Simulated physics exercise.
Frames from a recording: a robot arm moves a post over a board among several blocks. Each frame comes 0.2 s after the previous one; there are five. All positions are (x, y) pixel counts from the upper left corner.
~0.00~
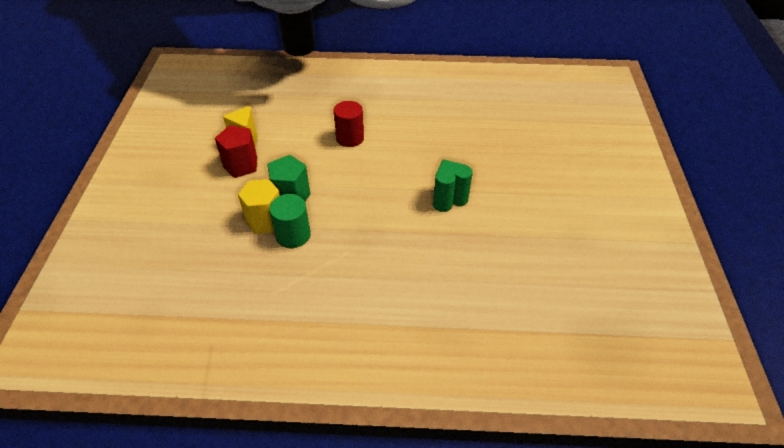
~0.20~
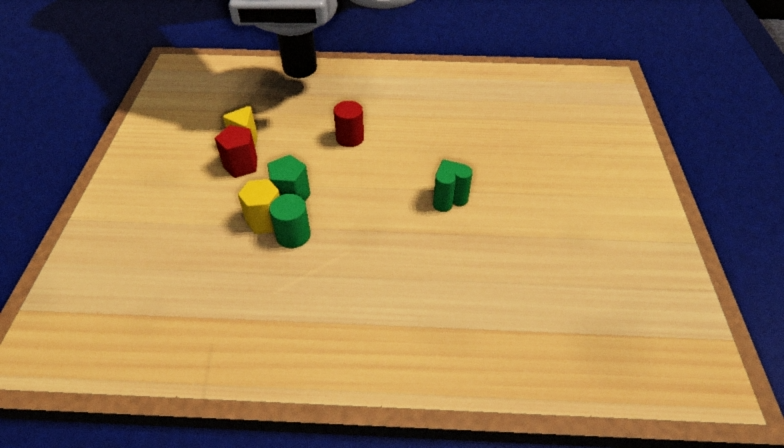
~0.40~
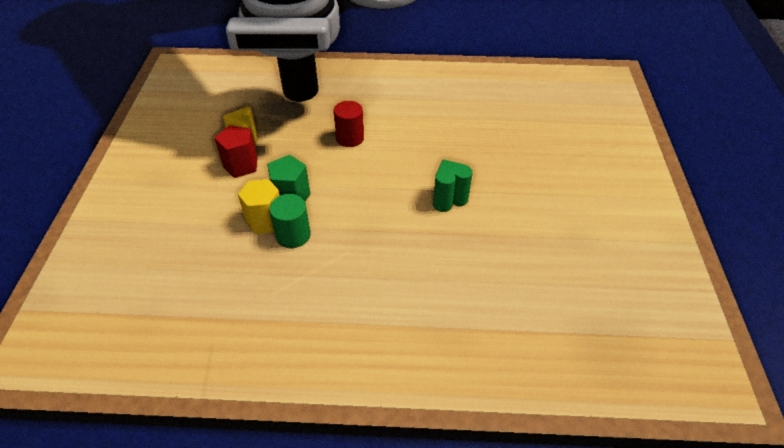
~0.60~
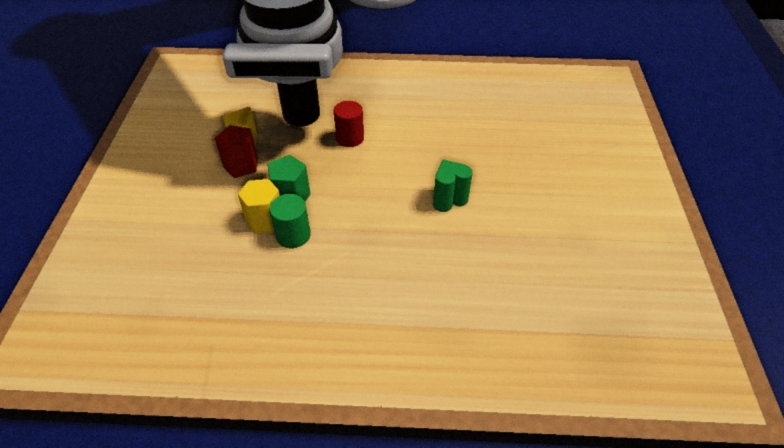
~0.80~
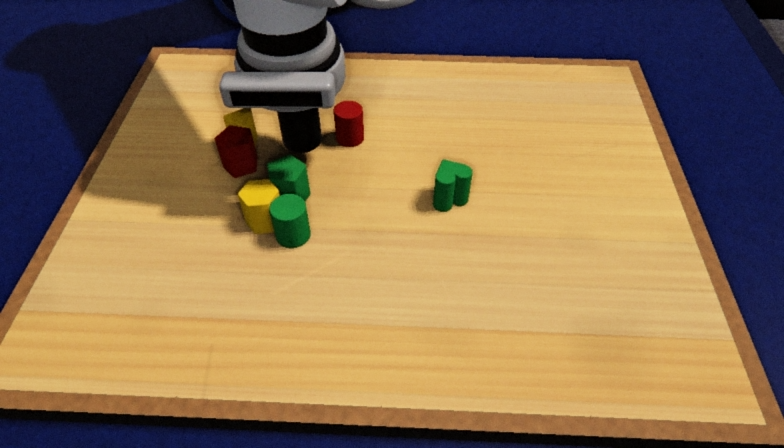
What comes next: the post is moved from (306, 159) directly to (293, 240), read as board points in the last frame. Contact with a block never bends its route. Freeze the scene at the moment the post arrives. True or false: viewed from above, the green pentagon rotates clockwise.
My answer: False.
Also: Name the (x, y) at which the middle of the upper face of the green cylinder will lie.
The centre of its top face lies at (289, 267).
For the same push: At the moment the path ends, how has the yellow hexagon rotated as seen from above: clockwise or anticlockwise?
With the clock.
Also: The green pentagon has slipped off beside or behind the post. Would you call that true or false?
Verdict: False.
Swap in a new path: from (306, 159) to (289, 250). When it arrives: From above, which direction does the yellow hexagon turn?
It spins clockwise.
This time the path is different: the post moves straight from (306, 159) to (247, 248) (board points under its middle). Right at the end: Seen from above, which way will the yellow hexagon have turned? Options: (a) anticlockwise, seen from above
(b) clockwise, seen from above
Letter b.
What follows on the original path. One third of the way, post (299, 167); yellow hexagon (250, 201), turned 15° clockwise; green pentagon (282, 183); green cylinder (287, 209).
Two thirds of the way, post (294, 194); yellow hexagon (237, 217), turned 75° clockwise; green pentagon (277, 211), turned 20° anticlockwise; green cylinder (289, 238).
At the end, post (290, 223); yellow hexagon (232, 223), turned 105° clockwise; green pentagon (265, 241), turned 20° anticlockwise; green cylinder (289, 267); red cylinder unmoved.
